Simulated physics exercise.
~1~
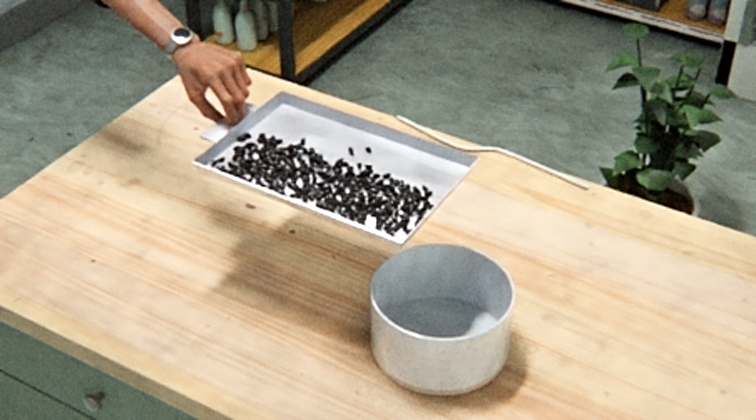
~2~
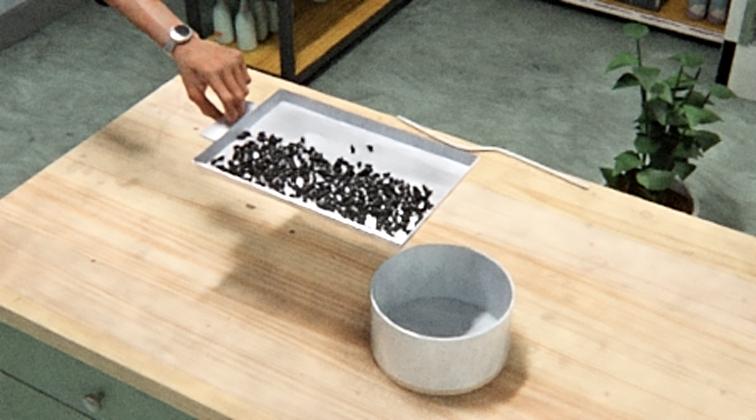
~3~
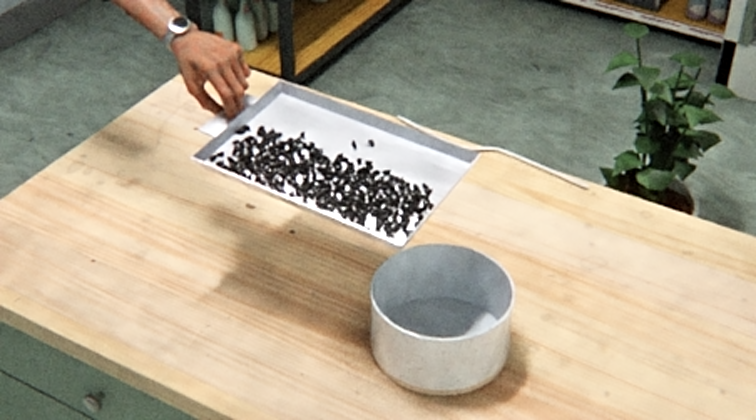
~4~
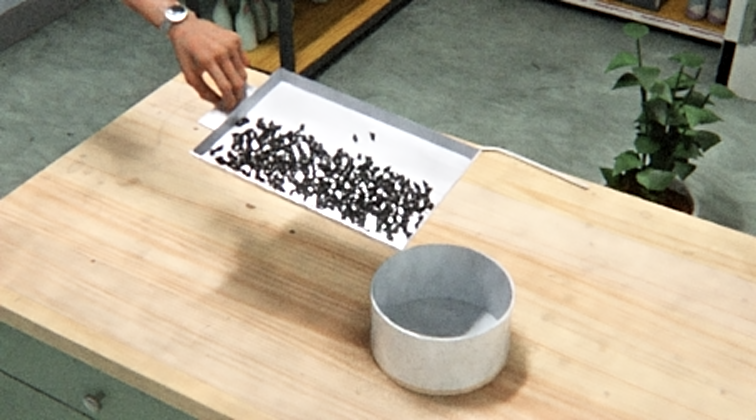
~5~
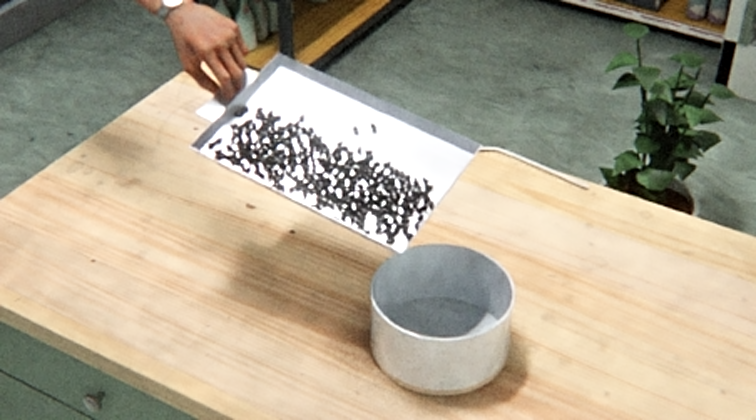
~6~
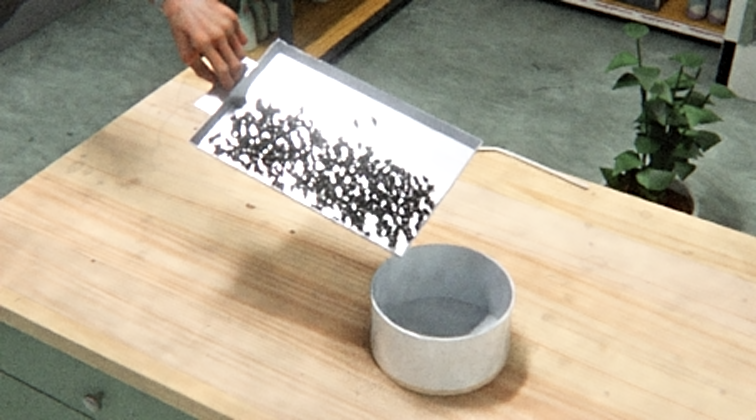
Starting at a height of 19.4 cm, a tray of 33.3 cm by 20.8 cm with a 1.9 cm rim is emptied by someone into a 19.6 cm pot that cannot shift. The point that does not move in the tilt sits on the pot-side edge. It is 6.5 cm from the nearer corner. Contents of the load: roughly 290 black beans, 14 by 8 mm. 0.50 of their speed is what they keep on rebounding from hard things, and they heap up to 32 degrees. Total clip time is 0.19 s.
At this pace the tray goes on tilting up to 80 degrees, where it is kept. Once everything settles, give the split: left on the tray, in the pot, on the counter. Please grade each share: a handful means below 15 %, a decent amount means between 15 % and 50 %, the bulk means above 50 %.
Left on the tray: A handful, pot: The bulk, counter: A decent amount.
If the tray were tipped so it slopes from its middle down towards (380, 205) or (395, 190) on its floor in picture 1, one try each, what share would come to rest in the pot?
Estimate: Some 95 % and some 75 % respectively.
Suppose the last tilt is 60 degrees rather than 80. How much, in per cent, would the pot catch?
You'd end up with some 45 % in the pot.
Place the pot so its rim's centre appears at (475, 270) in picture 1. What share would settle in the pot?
Share in pot at that spot: Some 0 in a hundred.
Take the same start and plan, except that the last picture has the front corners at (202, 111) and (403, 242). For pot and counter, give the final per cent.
Per cent by place - pot 95, counter 5.
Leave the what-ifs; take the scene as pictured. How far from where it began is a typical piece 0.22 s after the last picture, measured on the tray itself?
Around 3 centimetres.
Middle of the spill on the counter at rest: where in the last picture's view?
The spill is centred close to (355, 395).
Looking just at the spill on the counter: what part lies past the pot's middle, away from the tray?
Around 20 in a hundred.
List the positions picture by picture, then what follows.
In the first picture, tray tilt 0 degrees, front corners at (199, 161) and (400, 237); middle of the pieces at (329, 181); pot at (442, 289).
In the second picture, tray tilt 1 degrees, front corners at (198, 159) and (400, 238); middle of the pieces at (329, 180).
In the third picture, tray tilt 4 degrees, front corners at (198, 156) and (400, 240), lowest corner right front; middle of the pieces at (329, 178).
In the fourth picture, tray tilt 8 degrees, front corners at (197, 151) and (400, 243), lowest corner right front; middle of the pieces at (329, 174).
In the fifth picture, tray tilt 13 degrees, front corners at (196, 145) and (400, 246), lowest corner right front; middle of the pieces at (328, 170).
In the sixth picture, tray tilt 19 degrees, front corners at (195, 140) and (400, 250), lowest corner right front; middle of the pieces at (328, 167); pot at (442, 289).
Then, 0.22 s after the last picture, tilt 50 degrees; the tray holds 100 %, the pot 0 %.
Then, 0.37 s after the last picture, tilt 71 degrees; the tray holds 90 %, the pot 0 %.
Then, 0.64 s after the last picture, tilt 80 degrees; the tray holds 5 %, the pot 50 %.
In the end, tray 0 %, pot 60 %, counter 40 %.
